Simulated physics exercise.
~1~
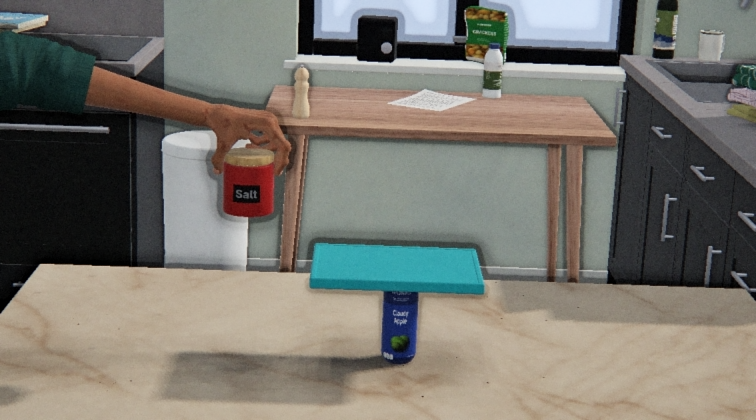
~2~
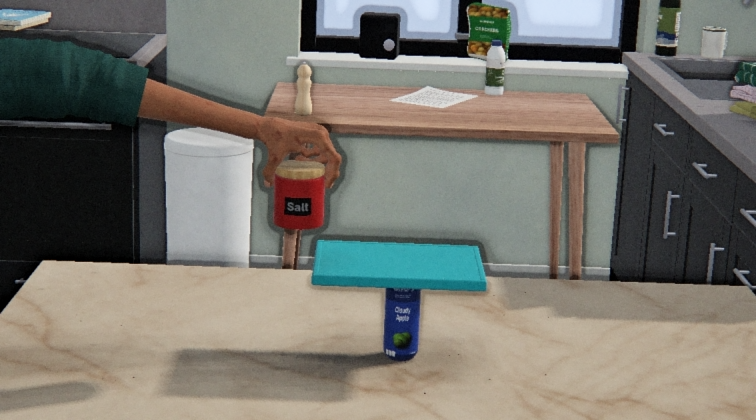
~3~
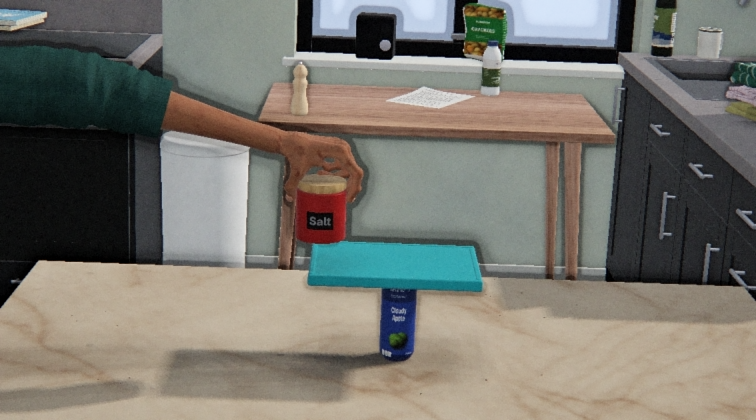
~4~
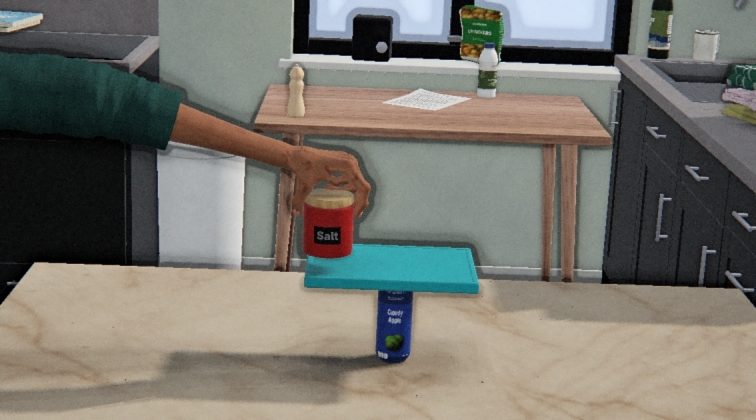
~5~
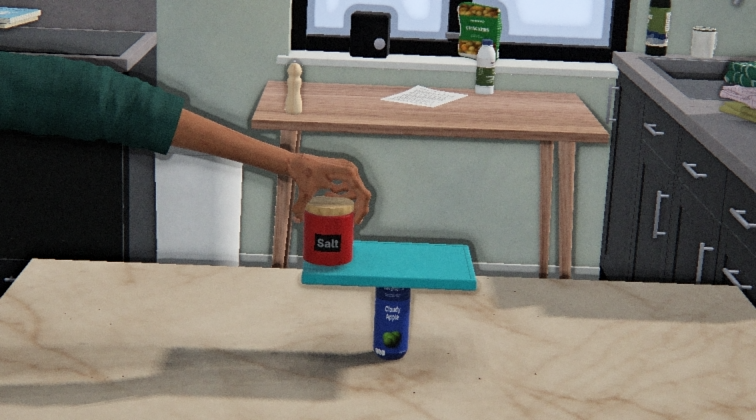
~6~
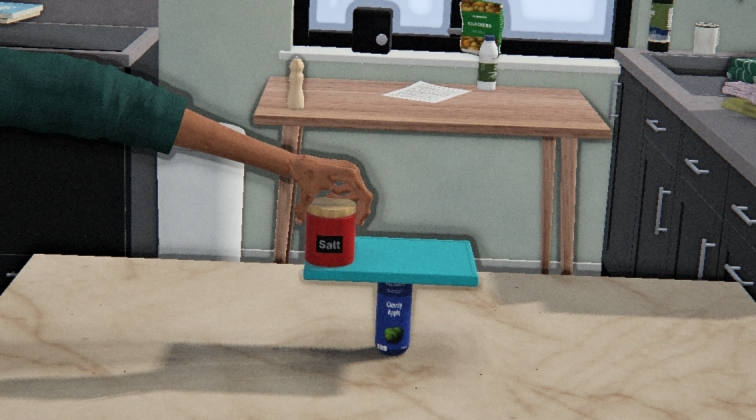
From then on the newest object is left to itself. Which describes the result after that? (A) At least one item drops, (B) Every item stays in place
Option A: At least one item drops.
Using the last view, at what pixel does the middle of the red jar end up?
Around (216, 348).
Then, 0.30 s on from there, red jar now fallen; turquoise lid turned 41° from how it was put.
Then, 0.50 s on from there, turquoise lid now fallen.
Then, 0.70 s on from there, blue can turned 71° from how it was put.
Then, 0.80 s on from there, blue can now fallen.
In the end, fallen, blue can, turquoise lid and red jar. At the end, from the last picture's camera, red jar near (216, 348). The stack gives way.
